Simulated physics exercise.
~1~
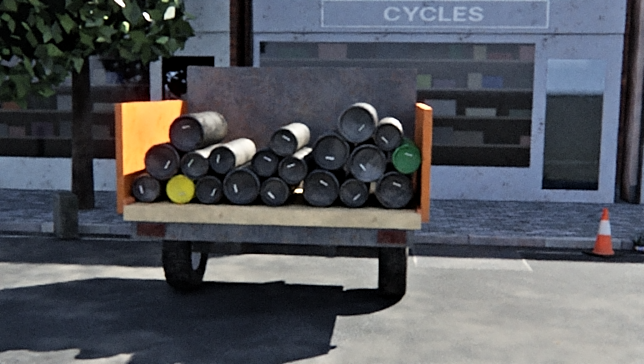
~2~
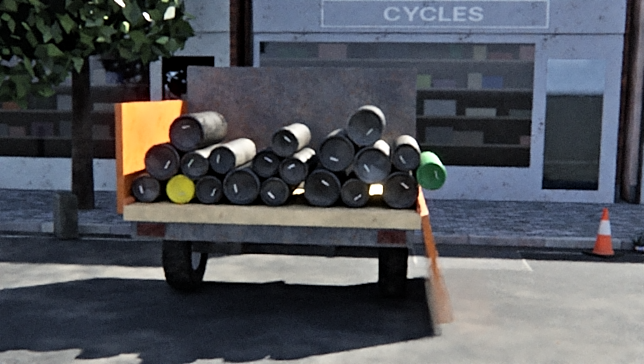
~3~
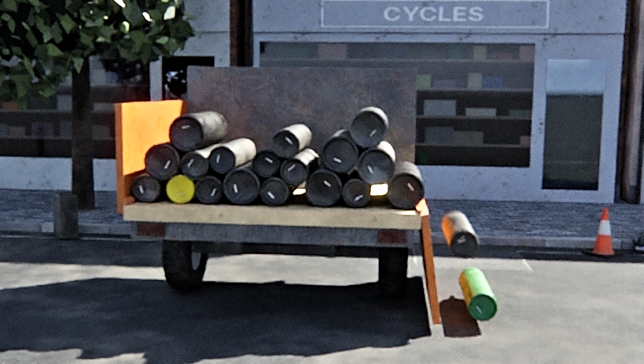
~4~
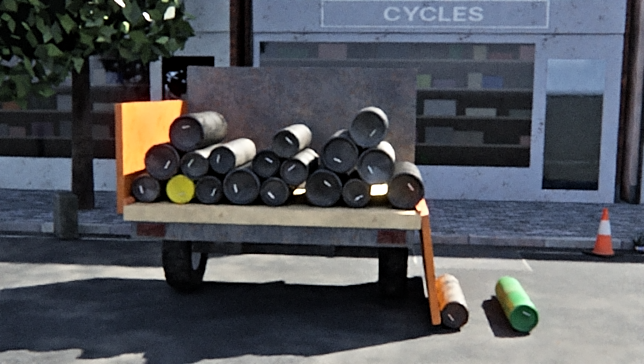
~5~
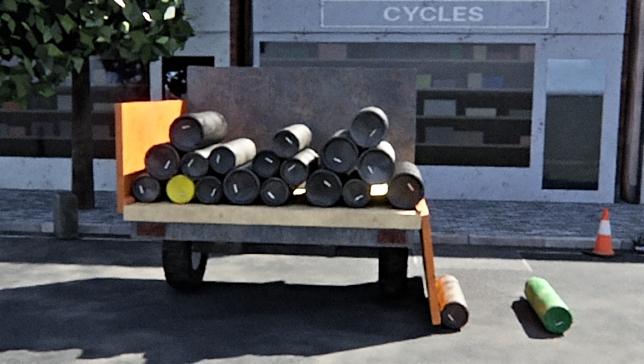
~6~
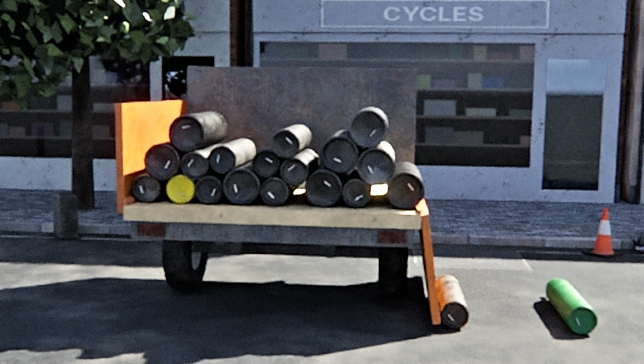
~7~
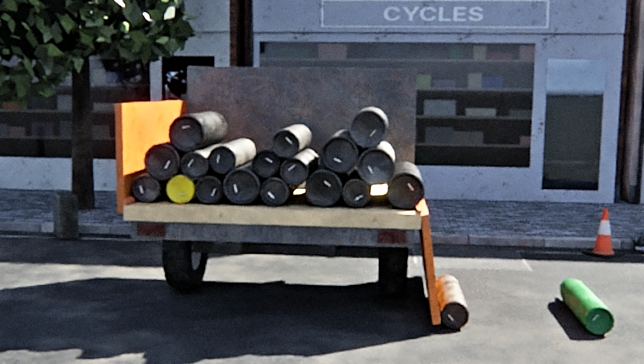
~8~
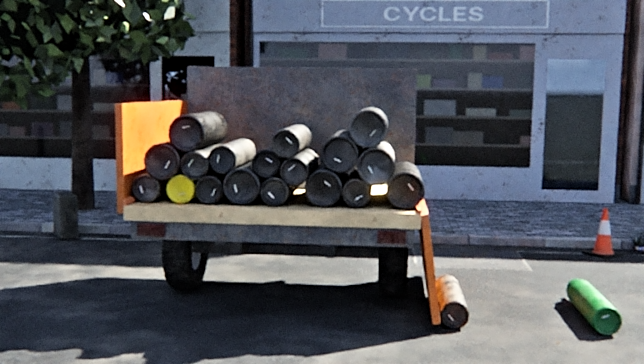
To begin with, a parked trailer stacked with dark cylinders, plus one yellow and one green, stands with its back to us before a shop marked Cycles, orange boards closing both sides. The right board swings down, and the green cylinder slides out over that edge. It drops to the road along with a dark one. The dark cylinder settles against the foot of the hanging board, while the green one rolls away to the right, gradually slowing. It ends up near the traffic cone, with the yellow cylinder and the remaining load still on the deck.
